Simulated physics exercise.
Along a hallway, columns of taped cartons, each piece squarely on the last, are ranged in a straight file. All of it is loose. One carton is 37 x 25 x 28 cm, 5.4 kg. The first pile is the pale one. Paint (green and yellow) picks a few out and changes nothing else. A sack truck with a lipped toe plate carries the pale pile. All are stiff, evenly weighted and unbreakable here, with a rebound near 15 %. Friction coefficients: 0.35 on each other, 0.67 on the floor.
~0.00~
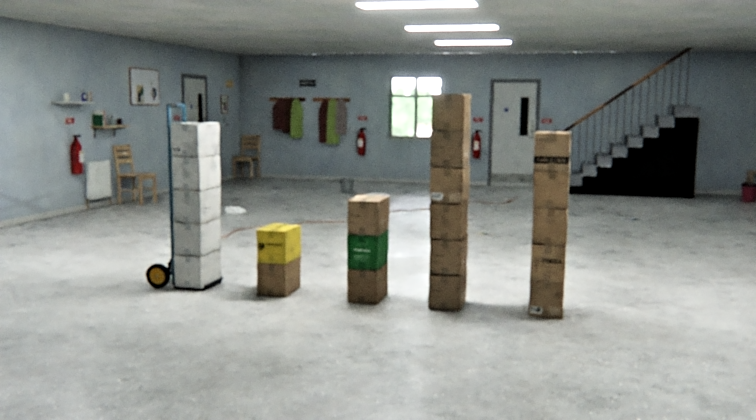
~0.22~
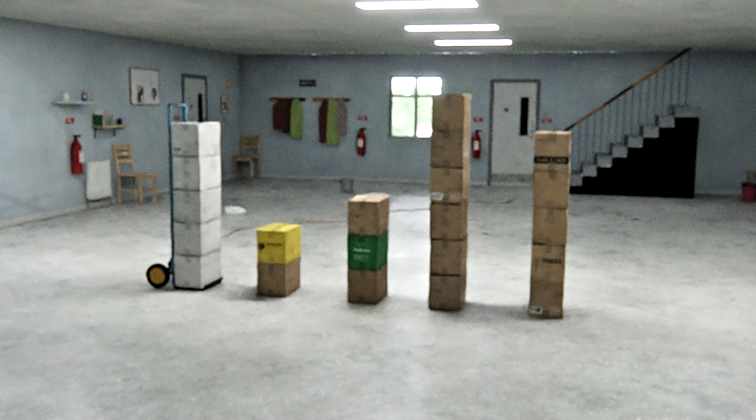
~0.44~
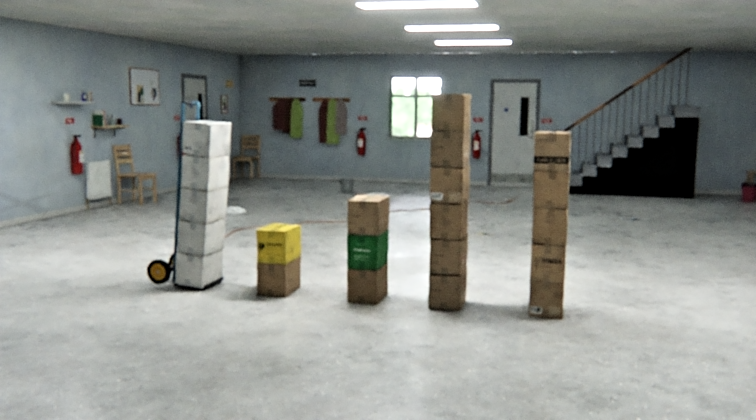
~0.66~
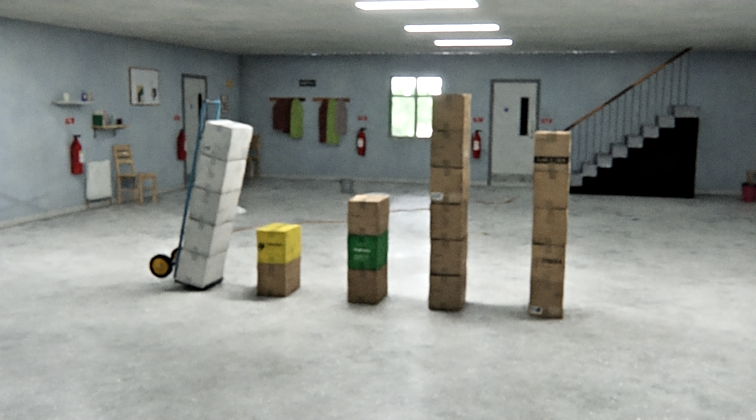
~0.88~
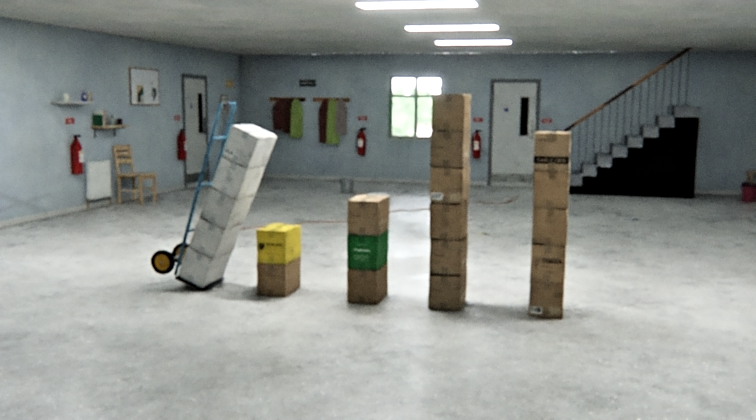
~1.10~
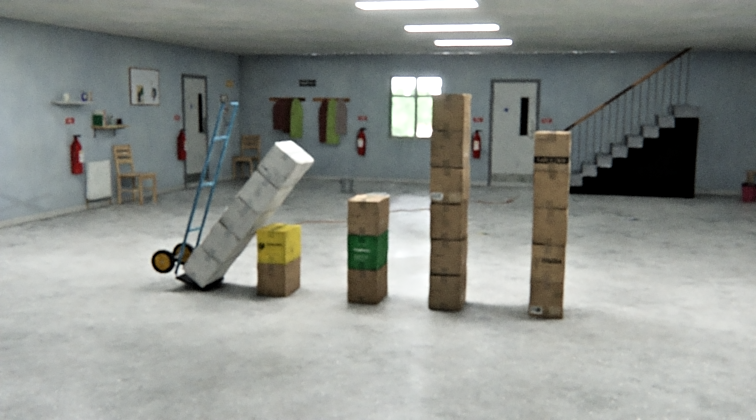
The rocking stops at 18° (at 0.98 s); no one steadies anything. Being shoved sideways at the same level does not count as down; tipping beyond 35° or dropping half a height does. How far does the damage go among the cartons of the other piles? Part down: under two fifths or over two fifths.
Less than two fifths of them.
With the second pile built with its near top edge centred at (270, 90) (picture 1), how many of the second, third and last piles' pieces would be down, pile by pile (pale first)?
In that case second 6, third 3, last 5.
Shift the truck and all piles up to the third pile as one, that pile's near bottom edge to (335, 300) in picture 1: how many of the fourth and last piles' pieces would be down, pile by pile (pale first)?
In that case fourth 0, last 0.
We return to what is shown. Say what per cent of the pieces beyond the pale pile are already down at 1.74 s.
At that moment 0 per cent.
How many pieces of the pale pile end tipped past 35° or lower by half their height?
5 of them.
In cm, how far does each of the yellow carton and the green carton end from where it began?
About: Yellow 20, green 20.
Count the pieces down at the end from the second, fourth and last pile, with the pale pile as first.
By pile: Second 1, fourth 0, last 0.
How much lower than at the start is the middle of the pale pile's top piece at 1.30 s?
Some 50 cm lower.
After 1.30 s, 5 of the pale pile down; none of the 16 other cartons down, 1 disturbed; yellow carton shifted 47 mm.
After 1.74 s, 5 of the pale pile down; none of the 16 other cartons down, 4 disturbed; green carton leaning 22°; yellow carton leaning 18°.
At rest (3.1 s), 5 of the pale pile down; 1 of the 16 other cartons down; yellow carton leaning 47°; green carton leaning 23°. That is 6 per cent. As the last picture would show them, middles, yellow carton near (301, 244), green carton near (389, 250).
